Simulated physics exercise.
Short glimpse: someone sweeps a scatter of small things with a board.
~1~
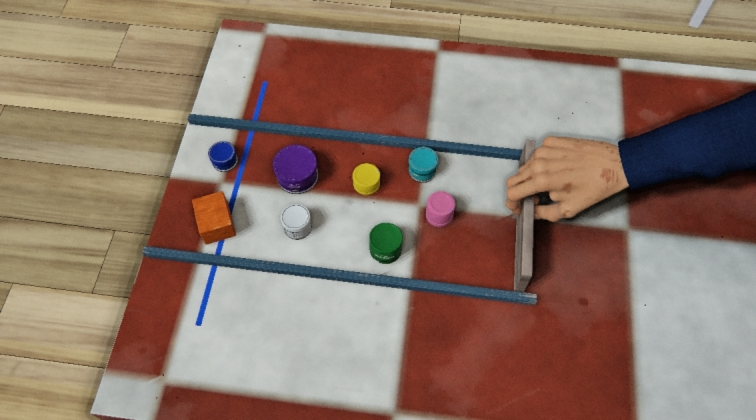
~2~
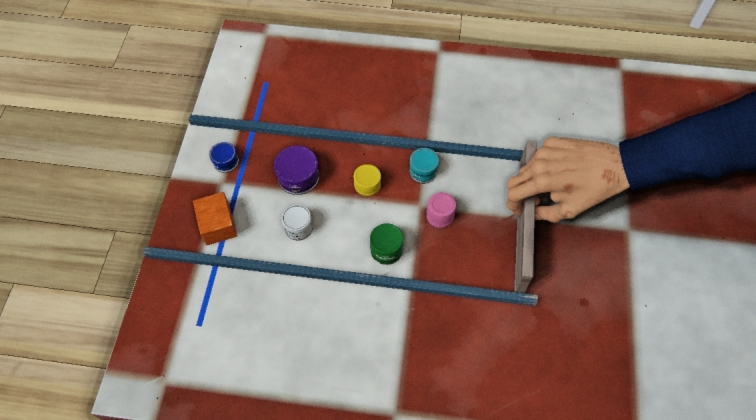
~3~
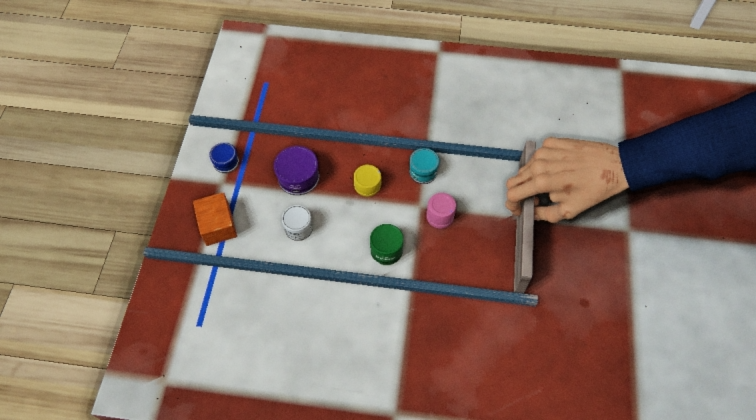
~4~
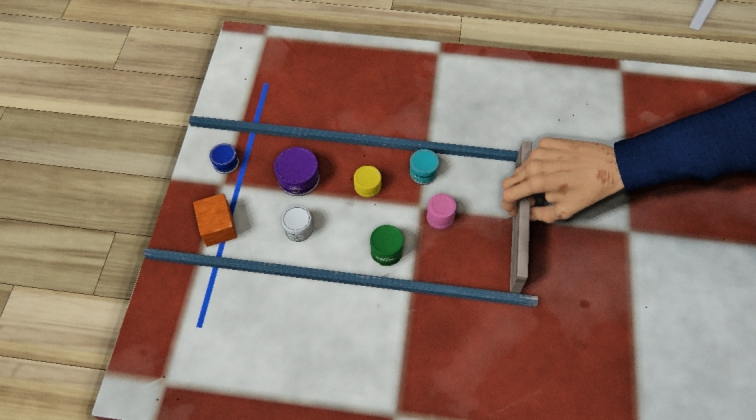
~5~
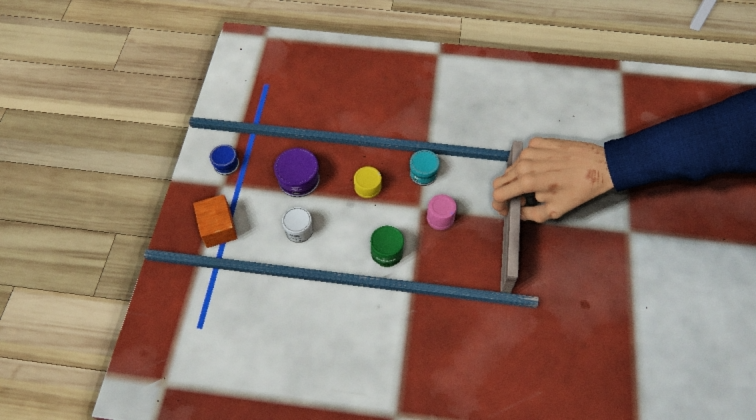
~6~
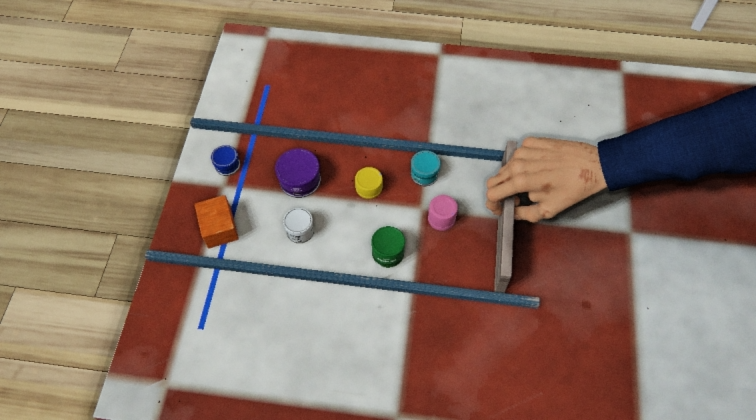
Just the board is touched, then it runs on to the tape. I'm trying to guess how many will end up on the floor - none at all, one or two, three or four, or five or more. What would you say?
I'd say one or two.
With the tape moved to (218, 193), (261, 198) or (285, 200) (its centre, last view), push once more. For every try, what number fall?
First 1, then 0, then 0.
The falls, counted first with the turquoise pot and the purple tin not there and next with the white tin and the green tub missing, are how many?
That gives 0 in the first case, then 1 in the second.
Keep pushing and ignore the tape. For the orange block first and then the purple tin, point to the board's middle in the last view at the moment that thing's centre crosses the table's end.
The middle is at (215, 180) when it's the orange block, and at (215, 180) when it's the purple tin.
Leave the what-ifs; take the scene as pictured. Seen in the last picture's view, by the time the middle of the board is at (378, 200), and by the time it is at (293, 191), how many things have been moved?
The counts are 4 and 7.
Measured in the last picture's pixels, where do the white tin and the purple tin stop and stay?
Roughly (202, 207); the other one roughly (197, 158).
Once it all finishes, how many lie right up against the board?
Contact count: 4.
A little later, none off yet; blue pot at rest near (226, 160); orange block at rest near (217, 222); purple tin at rest near (299, 173).
Next, none off yet; blue pot shifted a little near (211, 157); orange block at rest near (216, 222); purple tin shifted about its own width near (241, 166).
When it is over, the number that fall off is one or two; down, blue pot.
